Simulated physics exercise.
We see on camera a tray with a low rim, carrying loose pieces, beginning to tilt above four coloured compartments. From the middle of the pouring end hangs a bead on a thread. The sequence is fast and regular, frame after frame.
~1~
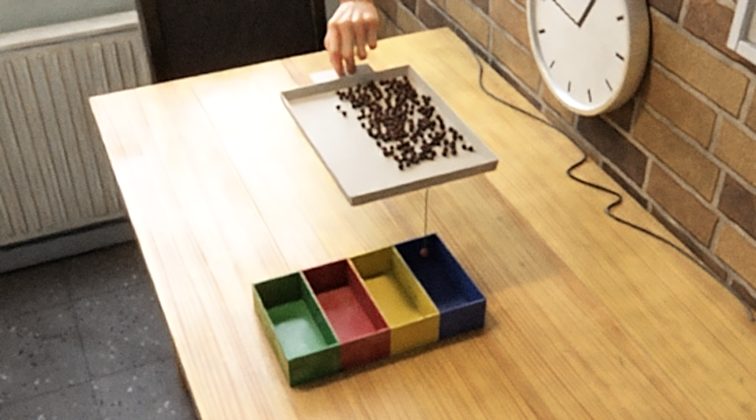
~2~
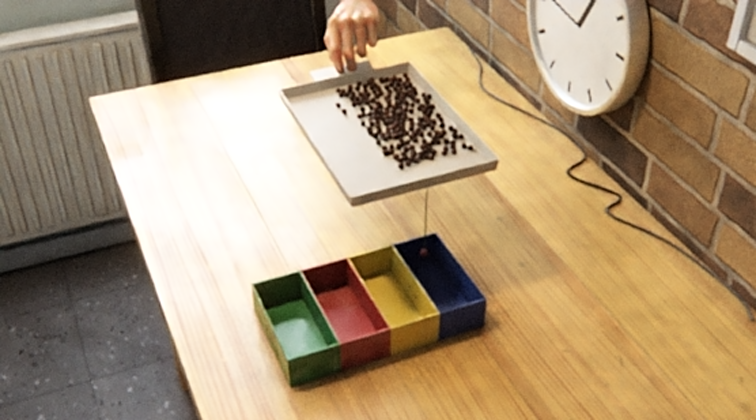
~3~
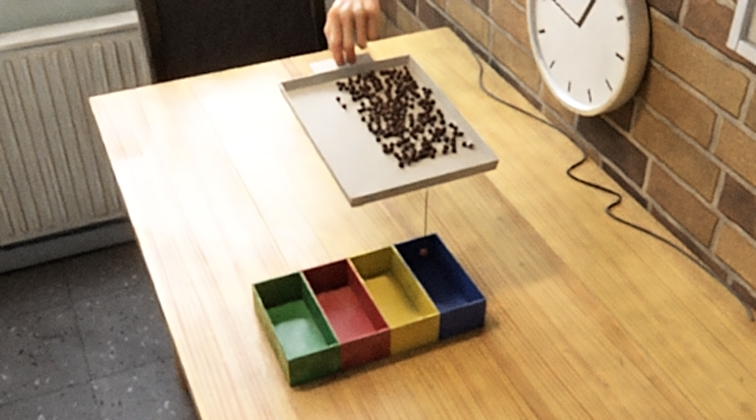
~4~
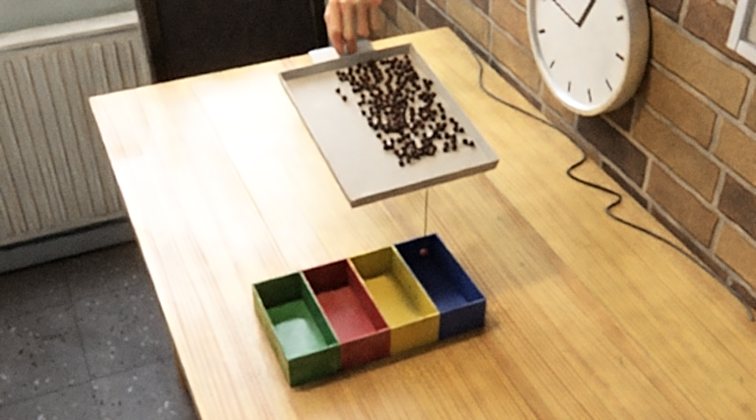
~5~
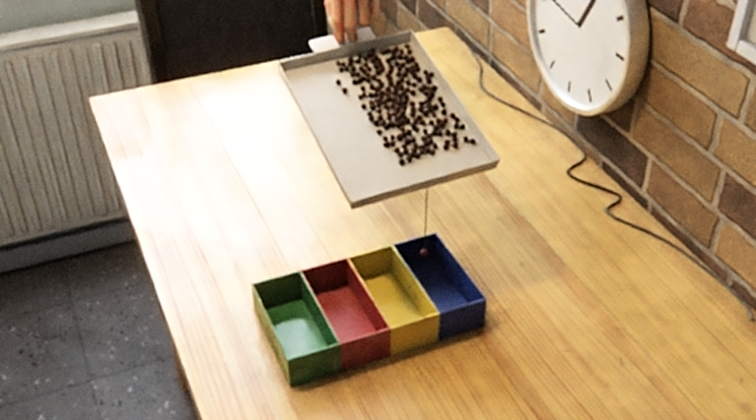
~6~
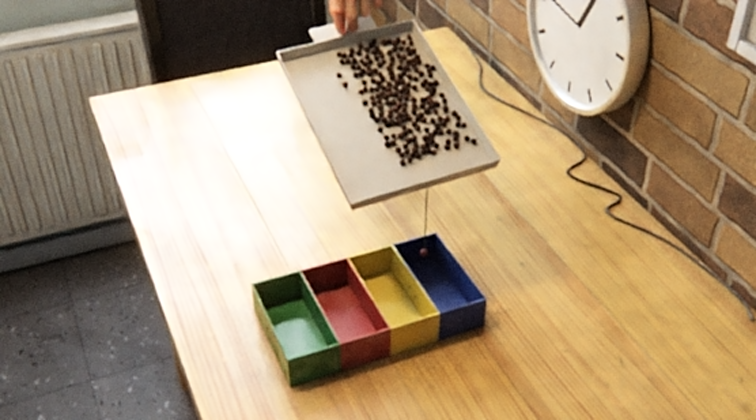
At the start, a hand holds a pale tray of small dark berries level above green, red, yellow and blue compartments, a bead hanging from its near edge. The hand then lifts the far end slightly, and the tray gradually tilts toward its near left corner while the berries stay bunched together.
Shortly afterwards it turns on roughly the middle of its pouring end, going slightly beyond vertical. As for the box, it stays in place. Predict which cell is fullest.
My prediction is the yellow cell.
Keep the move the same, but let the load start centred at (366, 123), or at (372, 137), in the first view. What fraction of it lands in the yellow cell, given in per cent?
Try 1: 50 %; try 2: 50 %.
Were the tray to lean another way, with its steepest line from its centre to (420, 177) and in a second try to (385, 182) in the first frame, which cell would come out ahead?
That blue cell first, that yellow cell second.
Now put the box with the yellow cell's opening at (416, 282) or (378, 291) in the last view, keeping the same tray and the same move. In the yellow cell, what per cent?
Trial 1 40%, trial 2 40%.
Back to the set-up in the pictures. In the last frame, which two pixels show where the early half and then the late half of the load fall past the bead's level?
The leading part at (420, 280), the rest of it at (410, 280).
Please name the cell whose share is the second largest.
After the leader, it is the blue one.
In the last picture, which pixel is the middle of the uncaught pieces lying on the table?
The middle lies near (519, 339).
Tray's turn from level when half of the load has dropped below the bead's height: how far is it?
Close to 110° of tilt at that moment.
Soon, tray tipped steeply; most on the tray; a stray few in the red cell; a stray few in the yellow cell; a stray few in the green cell; a small part falling or outside the box.
A while on, tray tipped right over; most on the tray; a small part in the yellow cell; a small part in the red cell; a stray few in the blue cell; a stray few in the green cell; a small part falling or outside the box.
Towards the end, tray tipped past a quarter turn; about half in the yellow cell; about a third in the blue cell; a small part in the red cell; a stray few in the green cell; a small part falling or outside the box.
Finally, tray tipped past a quarter turn; about half in the yellow cell; about a third in the blue cell; a small part in the red cell; a stray few in the green cell; a small part outside the box.
